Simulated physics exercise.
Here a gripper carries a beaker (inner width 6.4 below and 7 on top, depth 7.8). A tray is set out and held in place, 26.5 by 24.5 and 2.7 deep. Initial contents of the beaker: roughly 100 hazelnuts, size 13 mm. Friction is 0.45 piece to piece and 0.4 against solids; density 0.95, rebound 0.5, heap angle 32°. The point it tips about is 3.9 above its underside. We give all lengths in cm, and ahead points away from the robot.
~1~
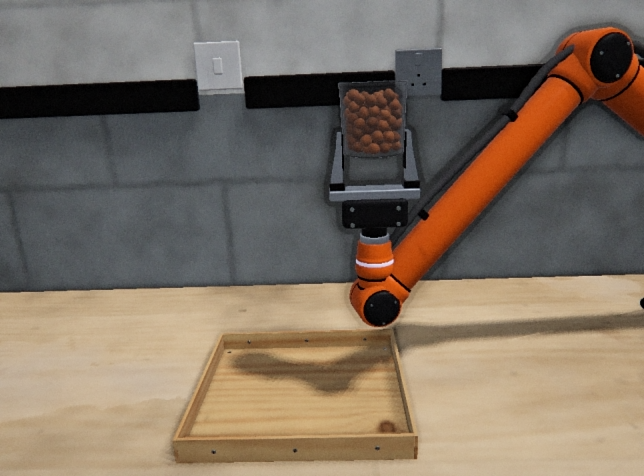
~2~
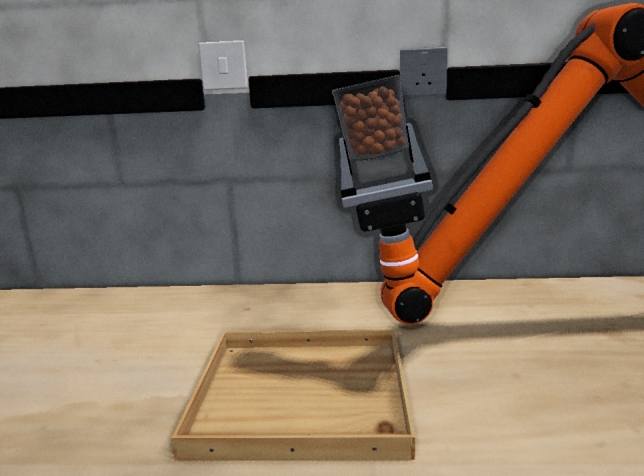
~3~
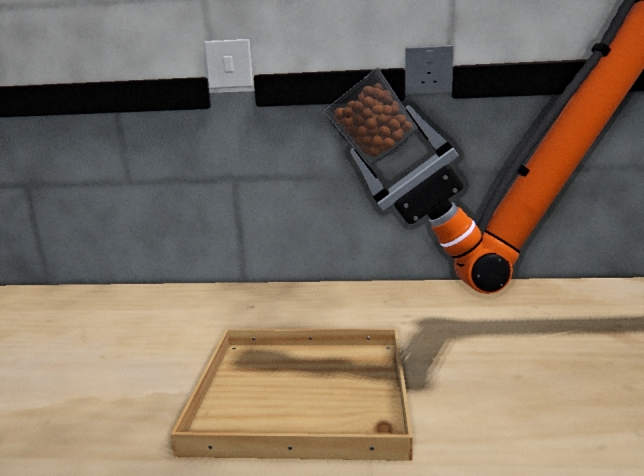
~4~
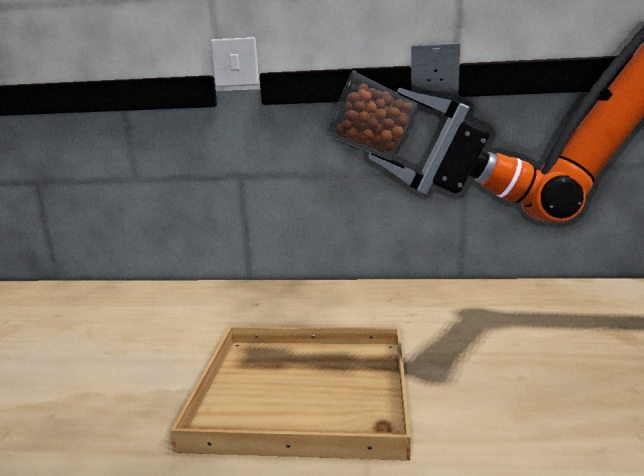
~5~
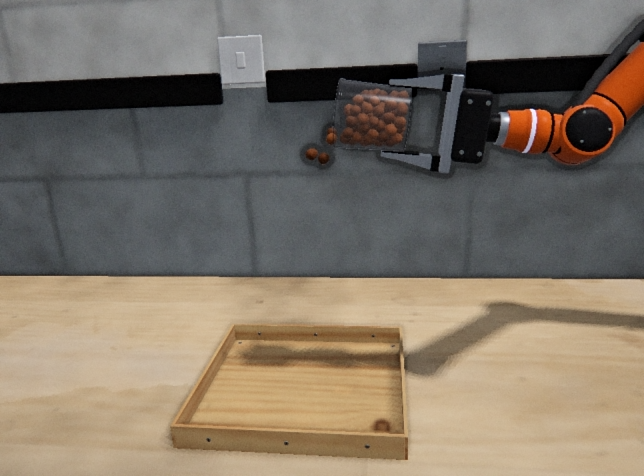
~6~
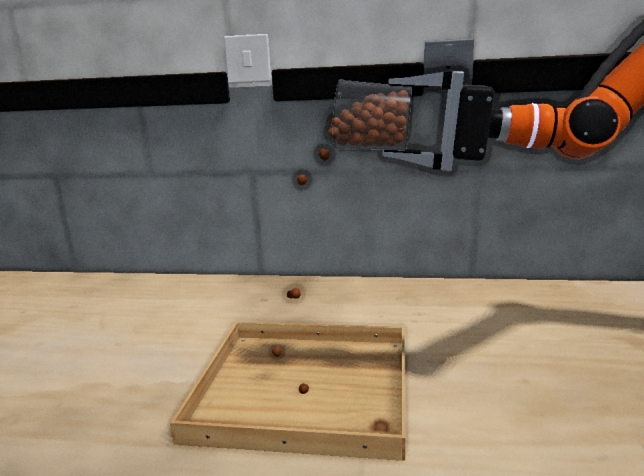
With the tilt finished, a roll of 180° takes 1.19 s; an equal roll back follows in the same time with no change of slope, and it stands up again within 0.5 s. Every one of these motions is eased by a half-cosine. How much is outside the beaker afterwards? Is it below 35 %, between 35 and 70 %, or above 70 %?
It is between 35 and 70 %.
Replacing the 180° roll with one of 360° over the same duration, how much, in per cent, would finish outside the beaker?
I'd put it at about 70 %.
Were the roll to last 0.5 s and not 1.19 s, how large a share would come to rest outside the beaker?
With that change you'd see near 50 per cent.
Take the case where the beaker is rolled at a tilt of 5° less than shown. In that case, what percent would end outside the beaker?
Estimate: Around 45 %.
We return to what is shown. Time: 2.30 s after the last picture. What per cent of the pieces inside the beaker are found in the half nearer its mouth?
35 %, roughly.
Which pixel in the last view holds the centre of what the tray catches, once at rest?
About (284, 380).
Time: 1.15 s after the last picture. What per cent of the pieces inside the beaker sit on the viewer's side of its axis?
Close to 65 % of them.
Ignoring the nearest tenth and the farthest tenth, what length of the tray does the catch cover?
Around 20 cm.
Then, 1.15 s later, tipped 85°, highest piece 38 above the table; 54 in the beaker, 33 in the tray, 1 on the table or floor, 8 in flight or on a rim.
Then, 2.30 s later, tipped 85°, highest piece 38 above the table; 49 in the tray, 42 in the beaker, 1 on the table or floor, 4 in flight or on a rim.
Then, 3.08 s later, upright, highest piece 37 above the table; 54 in the tray, 41 in the beaker, 1 on the table or floor.
Then, 3.78 s later, upright, highest piece 37 above the table; 54 in the tray, 41 in the beaker, 1 on the table or floor.
At rest, 54 in the tray, 41 in the beaker, 1 on the table or floor. That is 57 % outside the beaker.
